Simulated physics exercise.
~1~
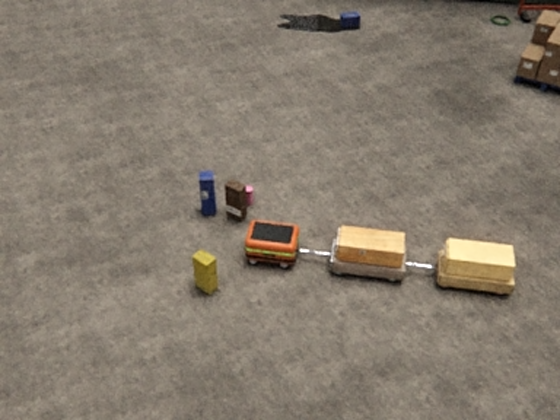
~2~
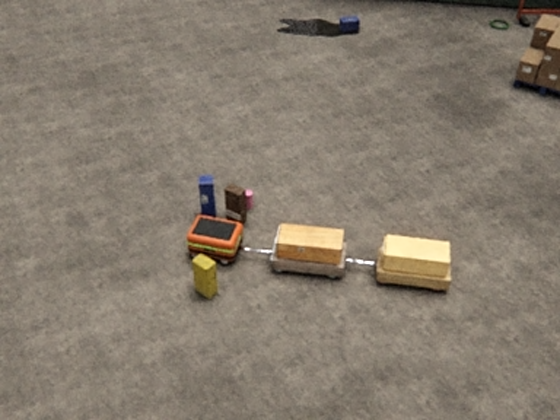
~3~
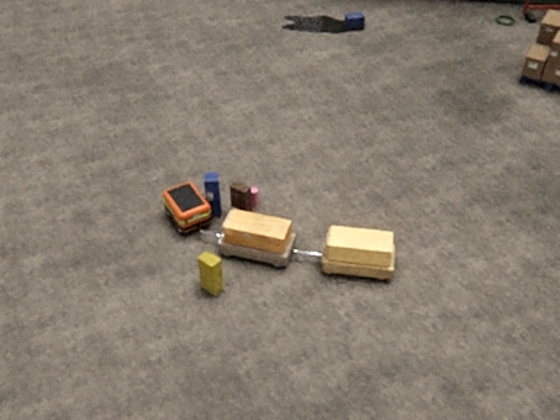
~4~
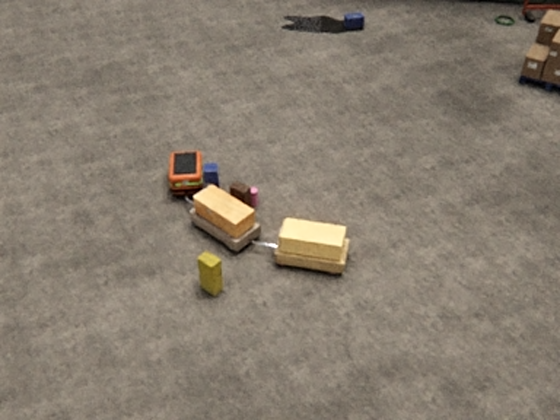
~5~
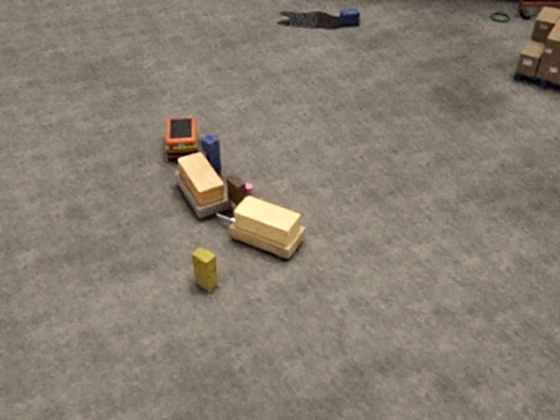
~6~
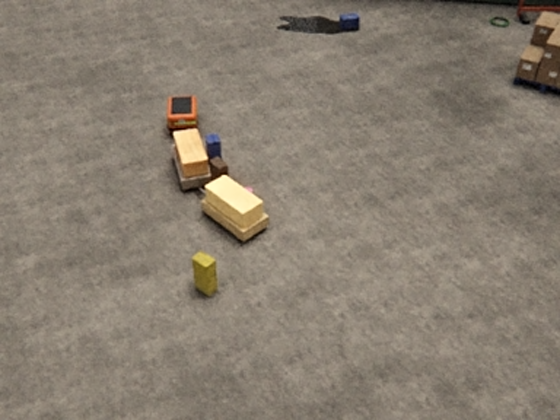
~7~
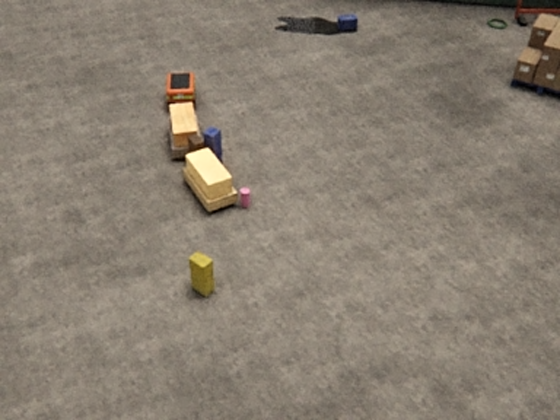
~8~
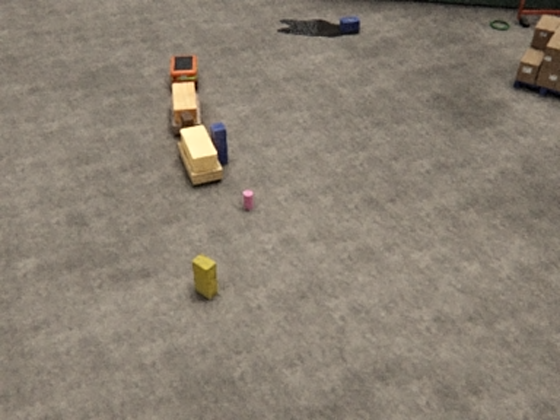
We see an orange tug pull two loaded carts left between several standing items, then curve away up the floor, shifting the blue box and then carrying the brown box along, both still upright, while the pink canister and yellow box stay in place.
